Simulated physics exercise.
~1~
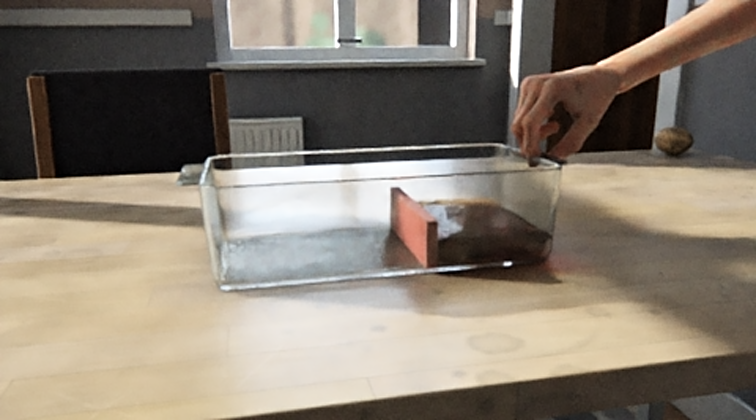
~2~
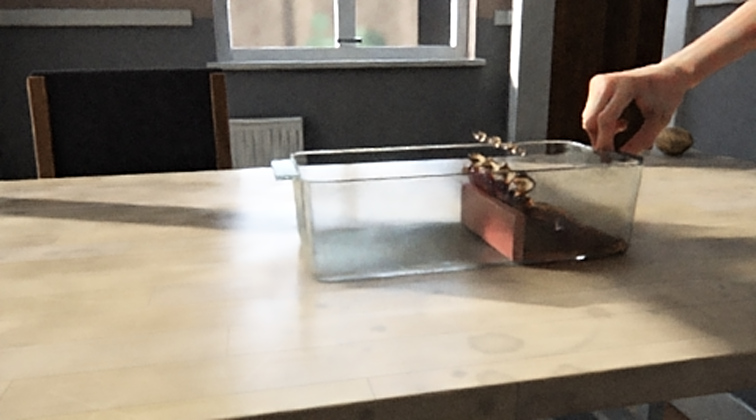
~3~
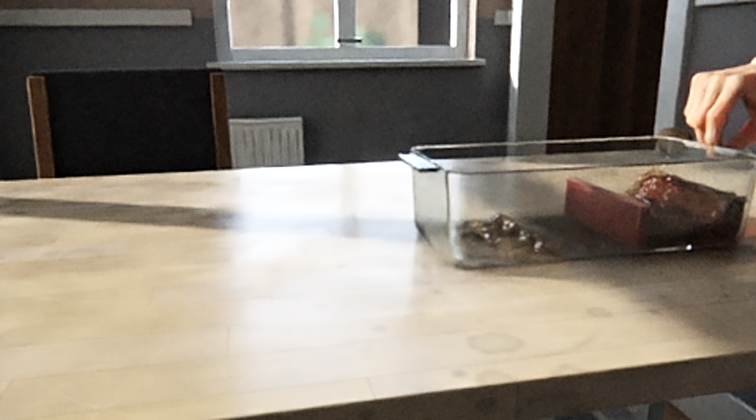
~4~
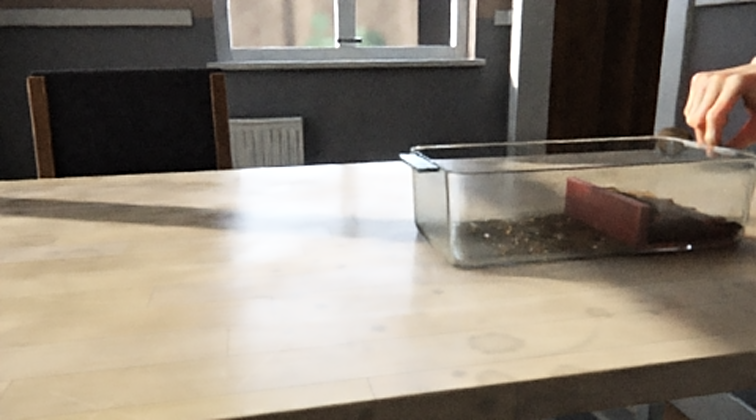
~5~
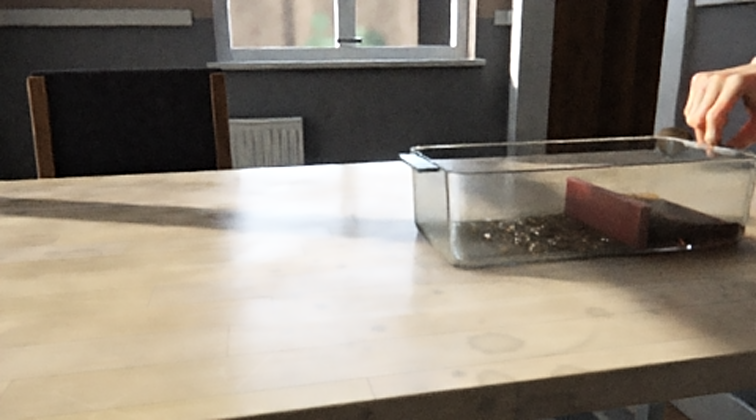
In this clip, a hand pulls a clear glass tub with a reddish divider rightwards across a wooden table, and the dark liquid in its right half splashes up and over the divider. The tub stops, and some liquid settles on the left side, with more remaining on the right.
